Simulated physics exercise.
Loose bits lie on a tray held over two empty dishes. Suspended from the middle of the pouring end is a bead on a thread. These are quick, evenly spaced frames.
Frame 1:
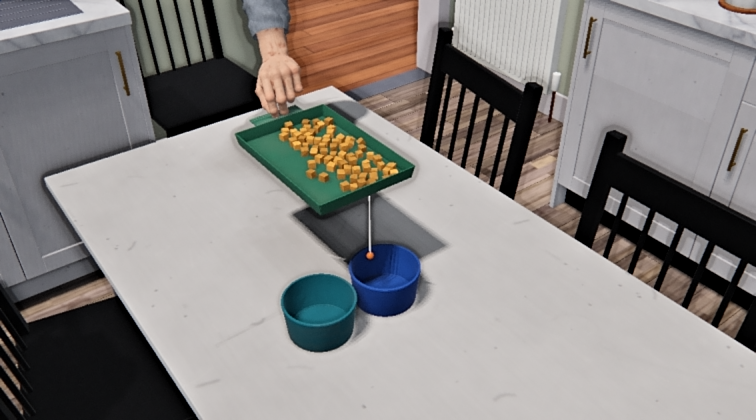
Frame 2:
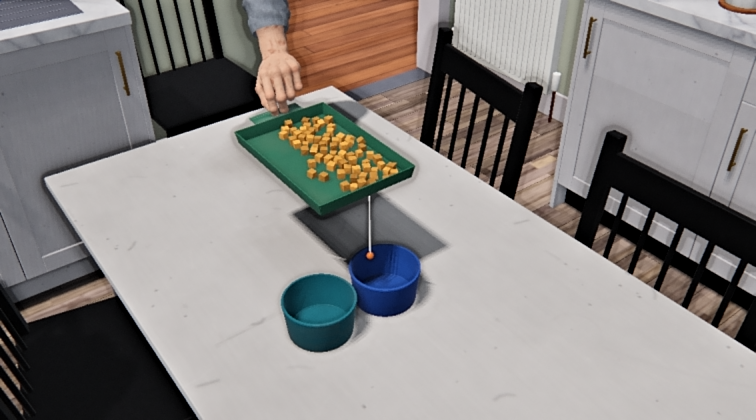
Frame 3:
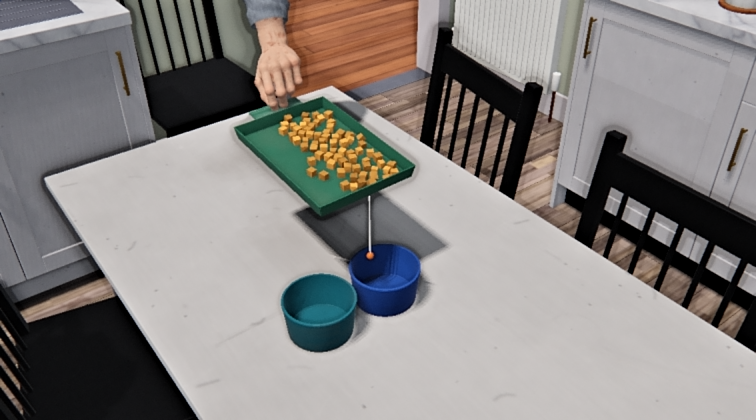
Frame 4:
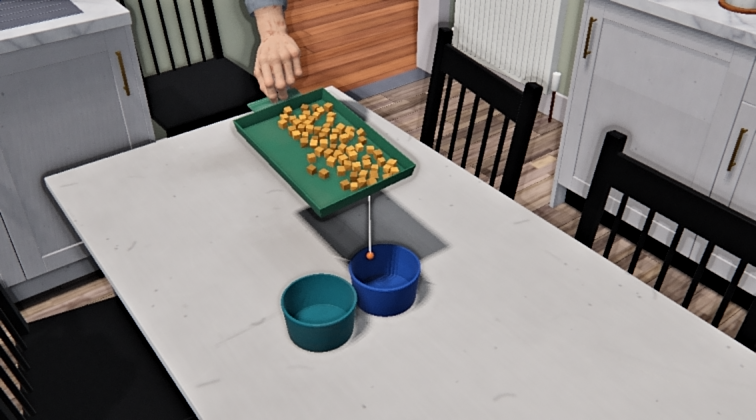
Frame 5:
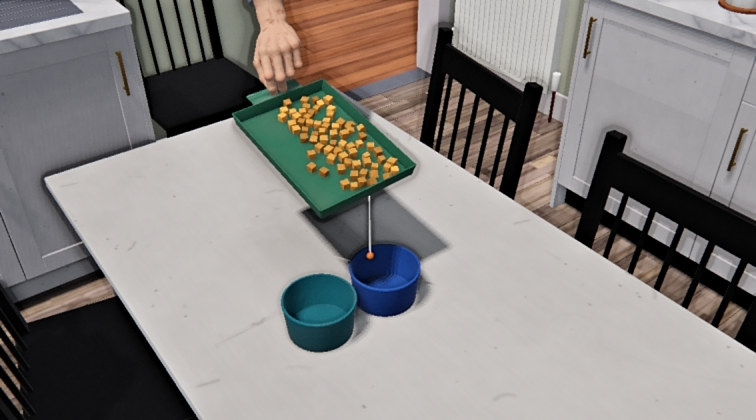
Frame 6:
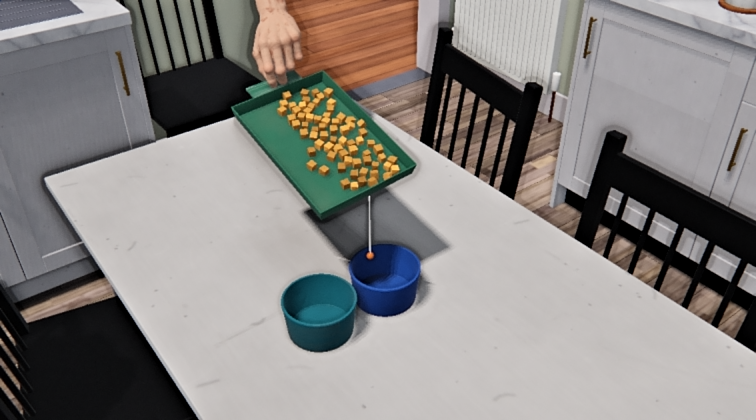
A green tray of small orange-brown cubes, with a hand at its far end, hovers level above a pale table, a bead hanging from its near edge by two empty bowls, teal and blue. The far end then rises gradually, and the tray slants more toward its near left corner, the cubes barely shifting on it.
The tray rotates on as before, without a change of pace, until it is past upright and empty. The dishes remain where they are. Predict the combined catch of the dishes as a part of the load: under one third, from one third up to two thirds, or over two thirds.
The dishes will end up with a third to two thirds of the load.
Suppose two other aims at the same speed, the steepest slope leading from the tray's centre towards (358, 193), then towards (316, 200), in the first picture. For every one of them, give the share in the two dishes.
Shares, approx.: 30 %, then 60 %.
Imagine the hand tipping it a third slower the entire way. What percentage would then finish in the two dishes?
Estimate: Around 60%.
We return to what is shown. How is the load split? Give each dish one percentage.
Out of every hundred, close to 40 go left and close to 10 go right.
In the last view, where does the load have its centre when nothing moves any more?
I'd put the middle somewhere around (353, 328).
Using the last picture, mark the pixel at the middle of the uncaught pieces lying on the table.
Close to (403, 357).
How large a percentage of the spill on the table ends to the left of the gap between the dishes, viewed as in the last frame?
10 %, near enough.
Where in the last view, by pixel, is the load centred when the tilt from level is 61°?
Look about (345, 179) in the last picture.
Soon after the last picture, tray tipped steeply; all on the tray.
A little later, tray tipped right over; nearly all on the tray; a stray few in the left dish; a stray few outside both.
Later still, tray tipped past a quarter turn; about a third in the left dish; a small part in the right dish; about half outside both.
At rest, tray tipped past a quarter turn; about a third in the left dish; a small part in the right dish; about half outside both.
